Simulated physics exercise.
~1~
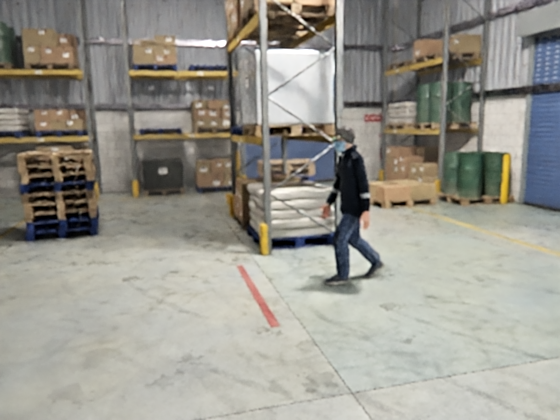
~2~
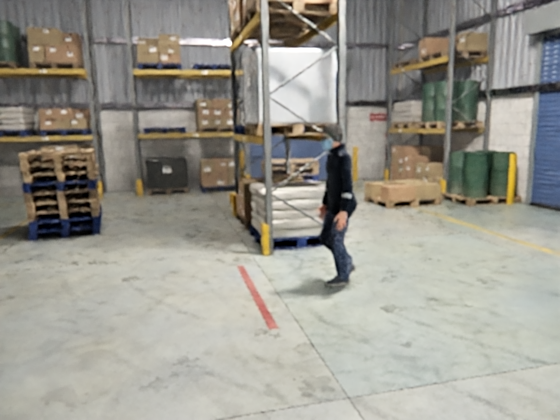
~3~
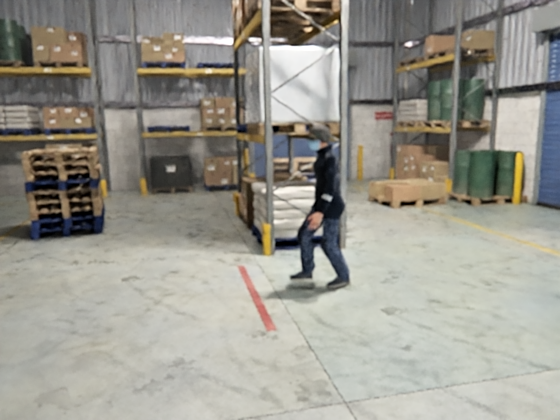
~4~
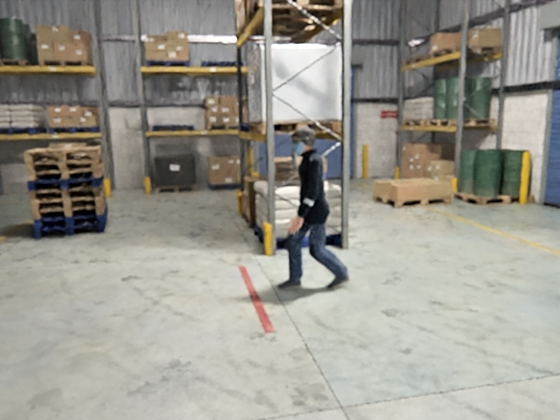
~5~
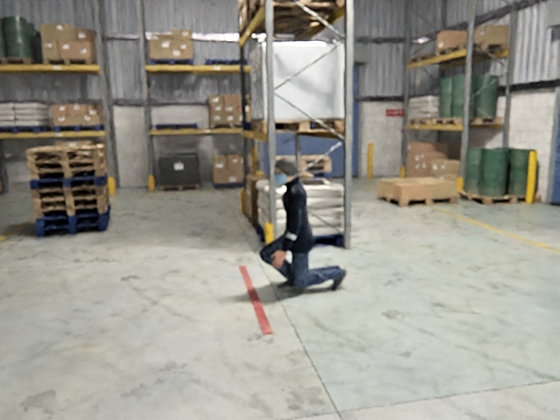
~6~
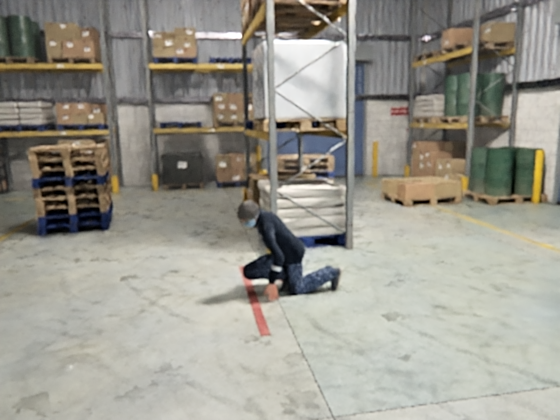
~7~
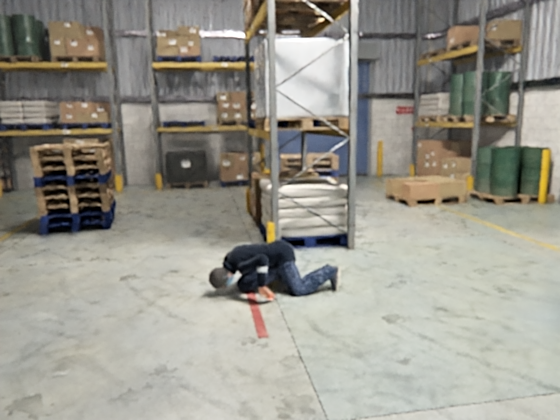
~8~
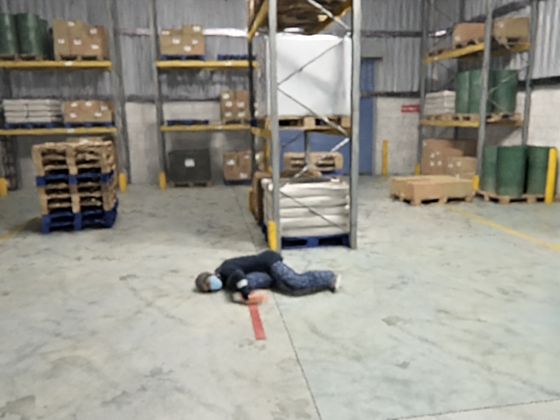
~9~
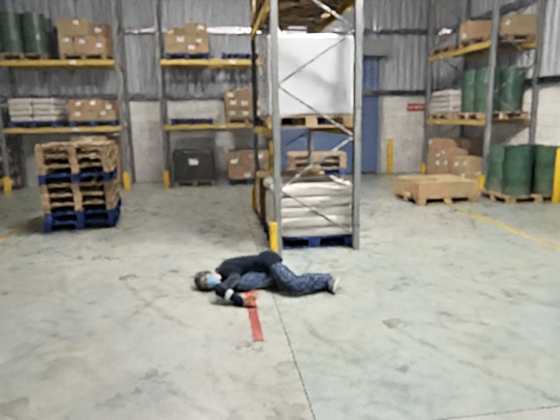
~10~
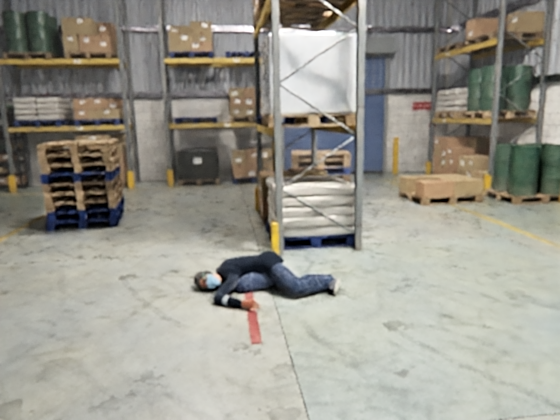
The clip opens in a warehouse with tall racks of boxes, green drums and stacked pallets, as a person in a dark top, jeans, cap and face mask walks left toward a red strip on the concrete floor. The camera drifts slightly sideways. Near the strip, the person's knees bend and they sink to the floor. The torso folds forward, and the head and hands drop down over the strip. The body then rolls onto its side and lies still, head and chest beyond the red strip, hips and legs stopping short of it.
